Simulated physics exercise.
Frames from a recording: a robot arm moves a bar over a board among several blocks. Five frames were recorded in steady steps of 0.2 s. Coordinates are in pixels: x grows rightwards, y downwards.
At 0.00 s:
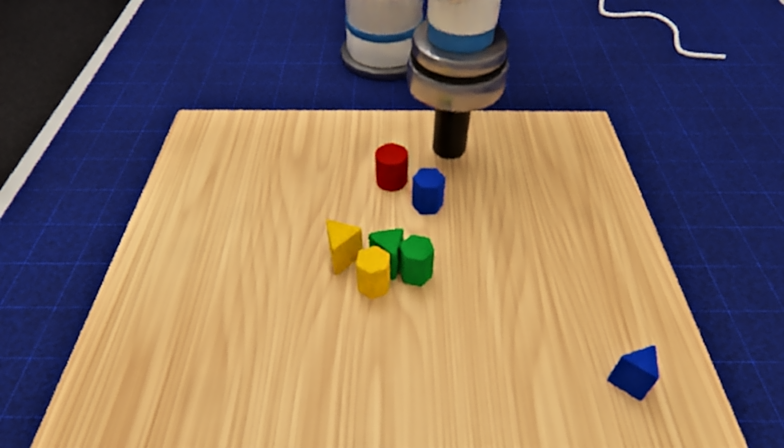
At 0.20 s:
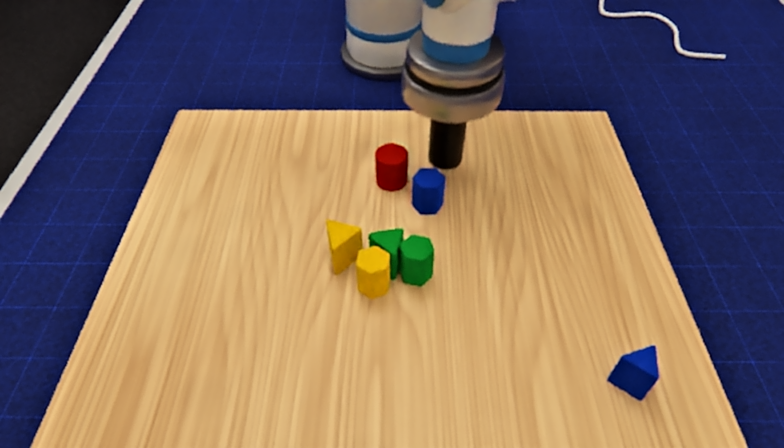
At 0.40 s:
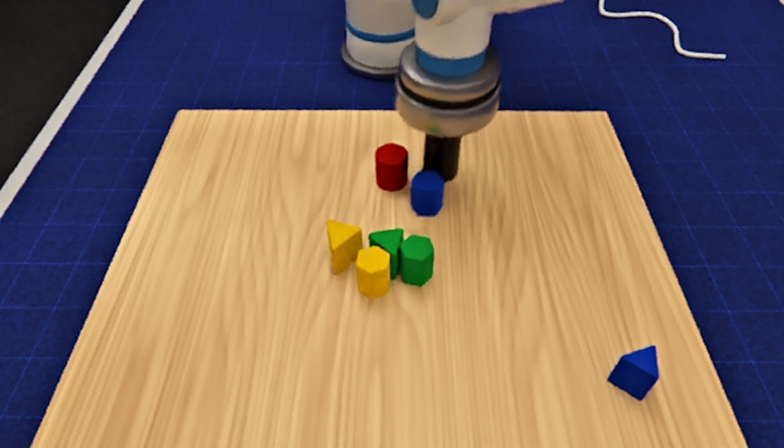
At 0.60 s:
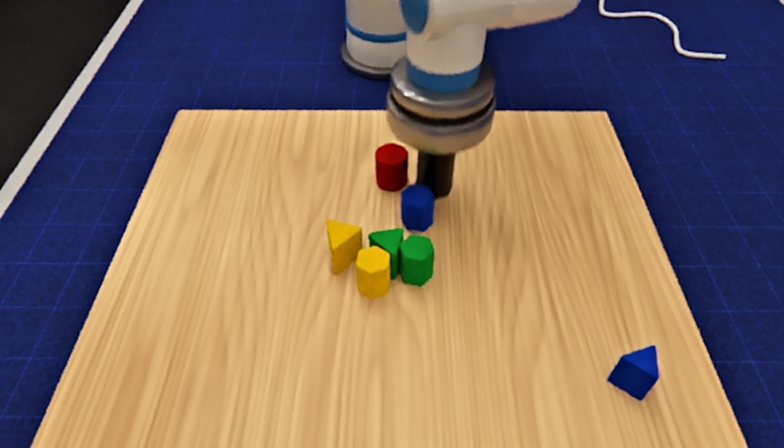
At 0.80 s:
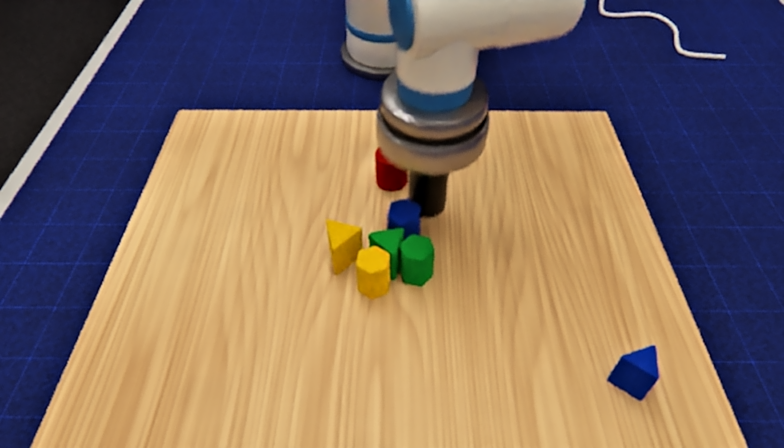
A robot arm with a dark bar reaches over a pale wooden board on a blue surface, seen from above and in front by a still camera. A red cylinder and blue hexagonal block sit near the bar, yellow and green blocks cluster below, and a blue triangular block lies at lower right. The bar moves toward the viewer and slightly left, then pushes the blue hexagonal block toward the cluster.
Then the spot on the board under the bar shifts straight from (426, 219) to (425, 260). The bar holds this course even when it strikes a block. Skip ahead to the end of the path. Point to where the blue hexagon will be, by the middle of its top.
Its top middle: (390, 226).
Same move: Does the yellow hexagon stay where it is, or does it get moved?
It's moved.
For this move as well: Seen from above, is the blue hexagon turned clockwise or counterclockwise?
It spins with the clock.
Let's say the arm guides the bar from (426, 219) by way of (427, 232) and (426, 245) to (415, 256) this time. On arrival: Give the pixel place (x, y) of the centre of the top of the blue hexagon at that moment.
That would be at about pixel (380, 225).
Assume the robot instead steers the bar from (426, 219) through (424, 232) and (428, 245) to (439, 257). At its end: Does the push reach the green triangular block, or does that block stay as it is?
It leaves its spot.
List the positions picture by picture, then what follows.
In the first frame, lower end of the bar (449, 149), tops of blocks, yellow hexagon (373, 259), green triangular block (388, 238), blue hexagon (429, 177), green hexagon (417, 247).
In the second frame, bar (445, 159), blocks as before.
In the third frame, bar (440, 171), blue hexagon (428, 180).
In the fourth frame, bar (434, 187), blue hexagon (418, 194).
In the fifth frame, bar (427, 205), yellow hexagon (373, 259), green triangular block (388, 238), blue hexagon (404, 210), green hexagon (417, 247).
The first path, step by step. Halfway along, bar (426, 226); yellow hexagon (368, 265); green triangular block (384, 246); blue hexagon (394, 222), turned 25° clockwise.
At the end, bar (426, 247); yellow hexagon (361, 272); green triangular block (377, 252); blue hexagon (390, 226), turned 45° clockwise; green hexagon (414, 260), turned 15° clockwise.
